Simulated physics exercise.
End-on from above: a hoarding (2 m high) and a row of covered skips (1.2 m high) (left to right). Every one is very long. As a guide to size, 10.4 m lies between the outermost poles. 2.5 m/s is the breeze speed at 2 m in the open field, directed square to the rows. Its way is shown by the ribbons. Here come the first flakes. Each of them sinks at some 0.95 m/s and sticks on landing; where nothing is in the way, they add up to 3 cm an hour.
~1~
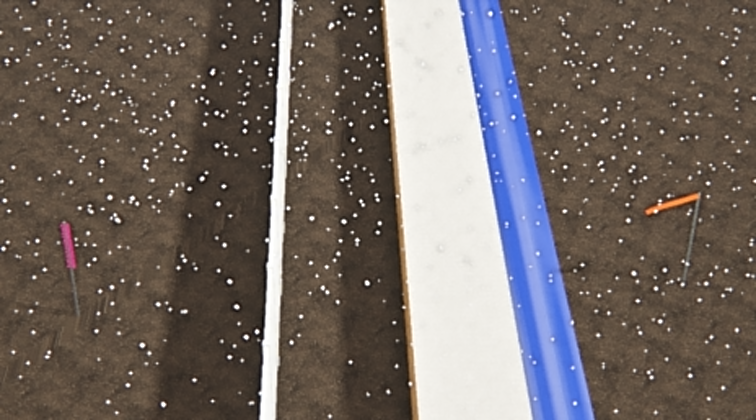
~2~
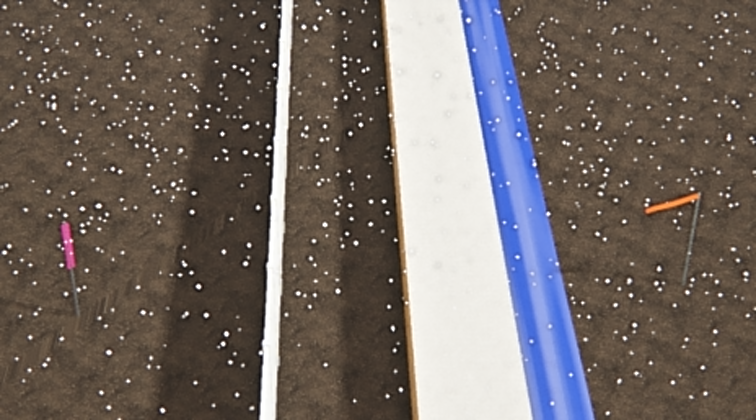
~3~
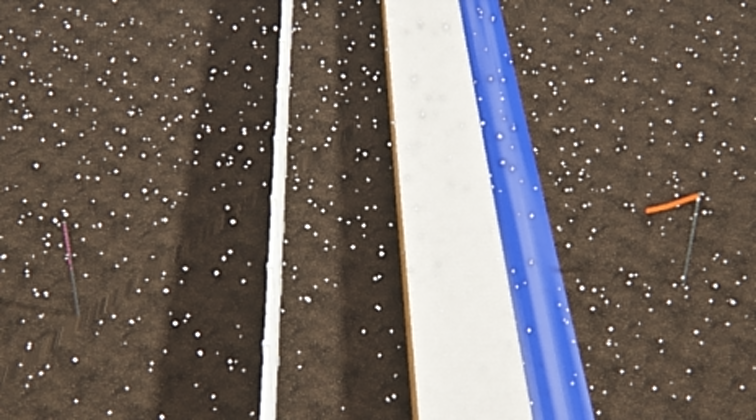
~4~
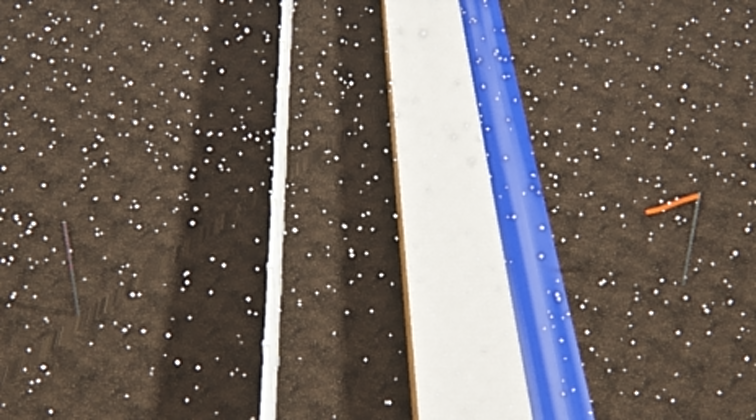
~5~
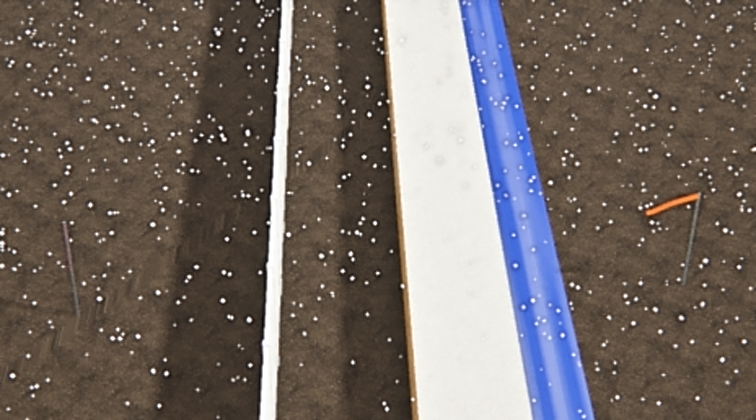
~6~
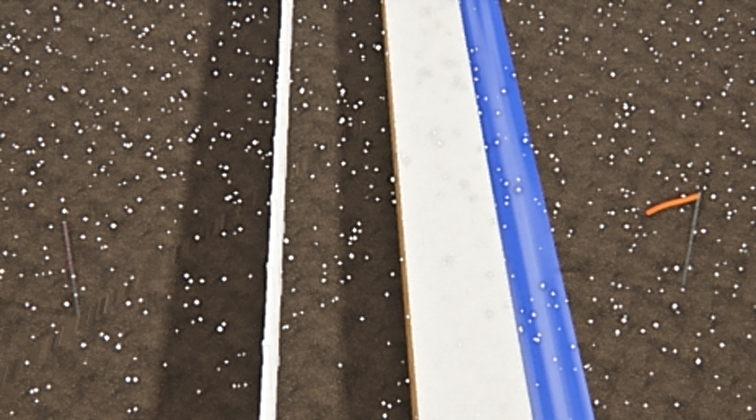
Snow drifts over dark ground and long barriers as an orange ribbon stirs slightly, pointing left.
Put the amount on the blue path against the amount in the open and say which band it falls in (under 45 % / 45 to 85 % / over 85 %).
It falls at more than 85 % of the amount in the open.
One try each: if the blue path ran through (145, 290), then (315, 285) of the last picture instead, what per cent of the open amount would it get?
About 80 %, then 90 %.
After 10 minutes open ground has 5 mm and the blue path 5 mm.
After 30 minutes open ground has 15 mm and the blue path 15 mm.
After 60 minutes open ground has 30 mm and the blue path 30 mm, so the blue path has 98 % of the open amount; the left half of it has 100 %, the right half 97 %.
